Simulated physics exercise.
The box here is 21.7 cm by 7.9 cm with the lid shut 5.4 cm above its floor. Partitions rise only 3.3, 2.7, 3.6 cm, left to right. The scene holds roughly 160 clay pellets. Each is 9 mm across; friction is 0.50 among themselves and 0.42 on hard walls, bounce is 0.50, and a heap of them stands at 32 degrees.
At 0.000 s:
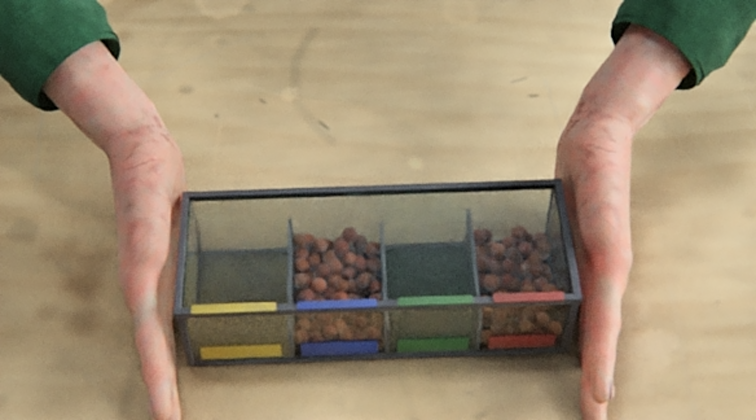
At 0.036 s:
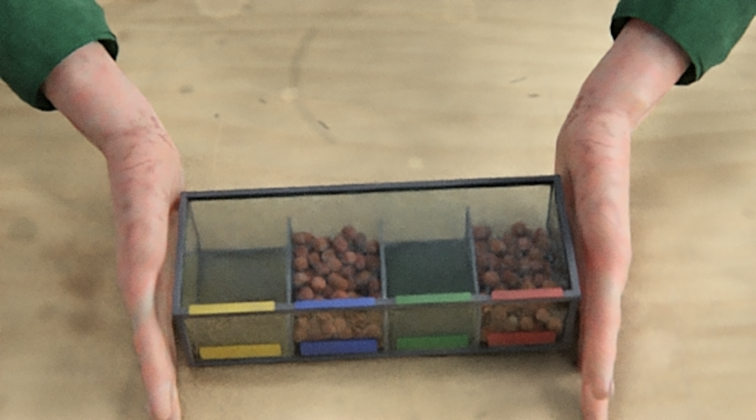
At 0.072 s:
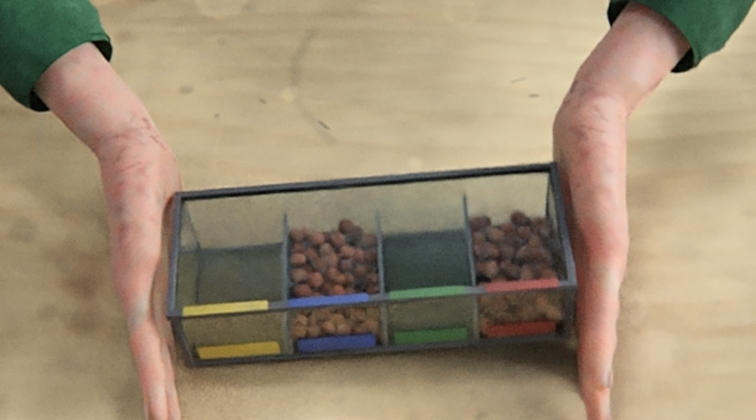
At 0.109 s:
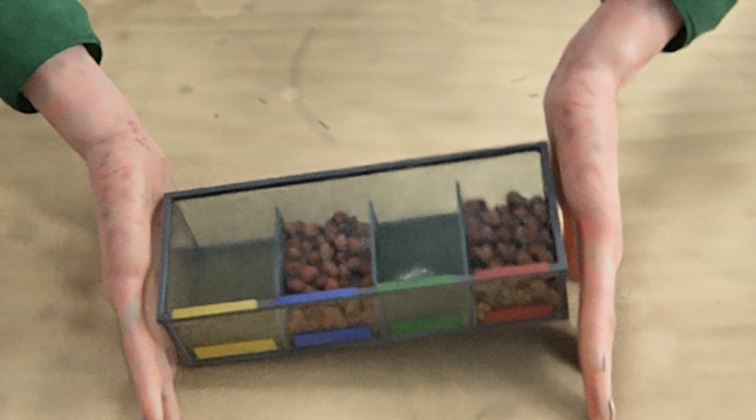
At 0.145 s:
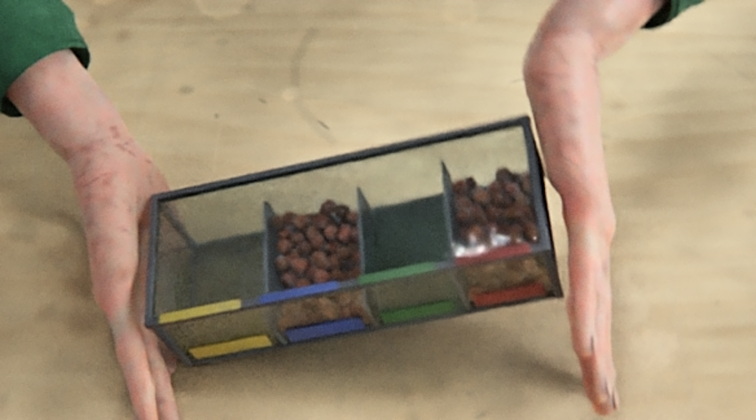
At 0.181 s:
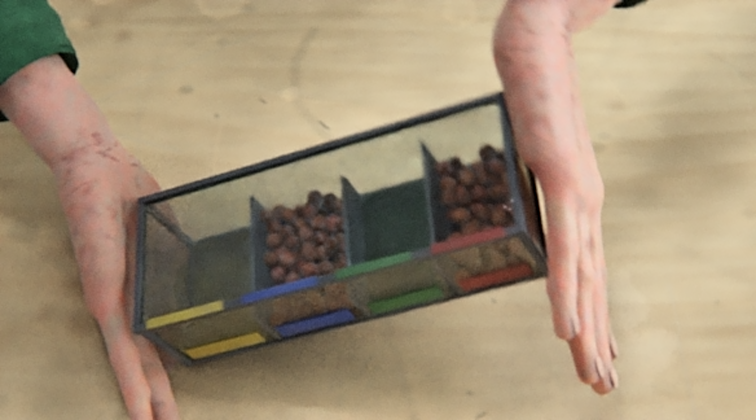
We see two hands holding a clear lidded box with four colour-marked compartments, brown pellets in the blue and red ones, as they tilt it steadily, raising the right end while the left end stays lower.
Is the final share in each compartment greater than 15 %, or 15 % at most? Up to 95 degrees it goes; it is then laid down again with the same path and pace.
Red compartment: Greater than 15 %, blue compartment: Greater than 15 %, green compartment: 15 % at most, yellow compartment: Greater than 15 %.
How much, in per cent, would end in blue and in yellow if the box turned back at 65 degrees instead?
Blue: 55 per cent; yellow: 5 per cent.
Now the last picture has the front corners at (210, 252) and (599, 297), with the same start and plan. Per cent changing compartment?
That would be some 40 in a hundred.
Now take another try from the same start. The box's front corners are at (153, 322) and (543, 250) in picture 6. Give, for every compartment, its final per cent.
Red = 30 %; blue = 25 %; green = 5 %; yellow = 40 %.
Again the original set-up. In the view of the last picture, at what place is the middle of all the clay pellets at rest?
My guess is close to (303, 315).
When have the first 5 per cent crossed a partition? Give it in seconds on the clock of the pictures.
Around 0.55 seconds.
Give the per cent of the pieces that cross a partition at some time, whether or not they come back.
Something like 50 per cent of the pieces.
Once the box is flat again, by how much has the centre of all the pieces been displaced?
I'd say close to 5.0 cm in total.
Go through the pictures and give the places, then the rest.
Box tilt 0 degrees, front corners at (182, 310) and (573, 296); red 45 %, blue 55 %, in the first picture.
Box tilt 1 degrees, front corners at (180, 311) and (572, 292), in the second picture.
Box tilt 4 degrees, front corners at (174, 312) and (568, 282), lowest corner left front, in the third picture.
Box tilt 10 degrees, front corners at (164, 316) and (559, 265), lowest corner left front, in the fourth picture.
Box tilt 17 degrees, front corners at (153, 320) and (541, 245), lowest corner left front, in the fifth picture.
Box tilt 24 degrees, front corners at (141, 326) and (517, 227), lowest corner left front; red 45 %, blue 55 %. The box's pace is about 200 degrees a second, in the sixth picture.
Then, at 0.64 s, tilt 94 degrees; red 35 %, blue 40 %, green 10 %, yellow 10 %.
After 0.95 s, tilt 38 degrees; red 30 %, blue 20 %, green 5 %, yellow 40 %.
Then, at 1.35 s, tilt 0 degrees; red 30 %, blue 20 %, green 5 %, yellow 40 %.
At rest (1.7 s), red 30 %, blue 20 %, green 5 %, yellow 40 %.
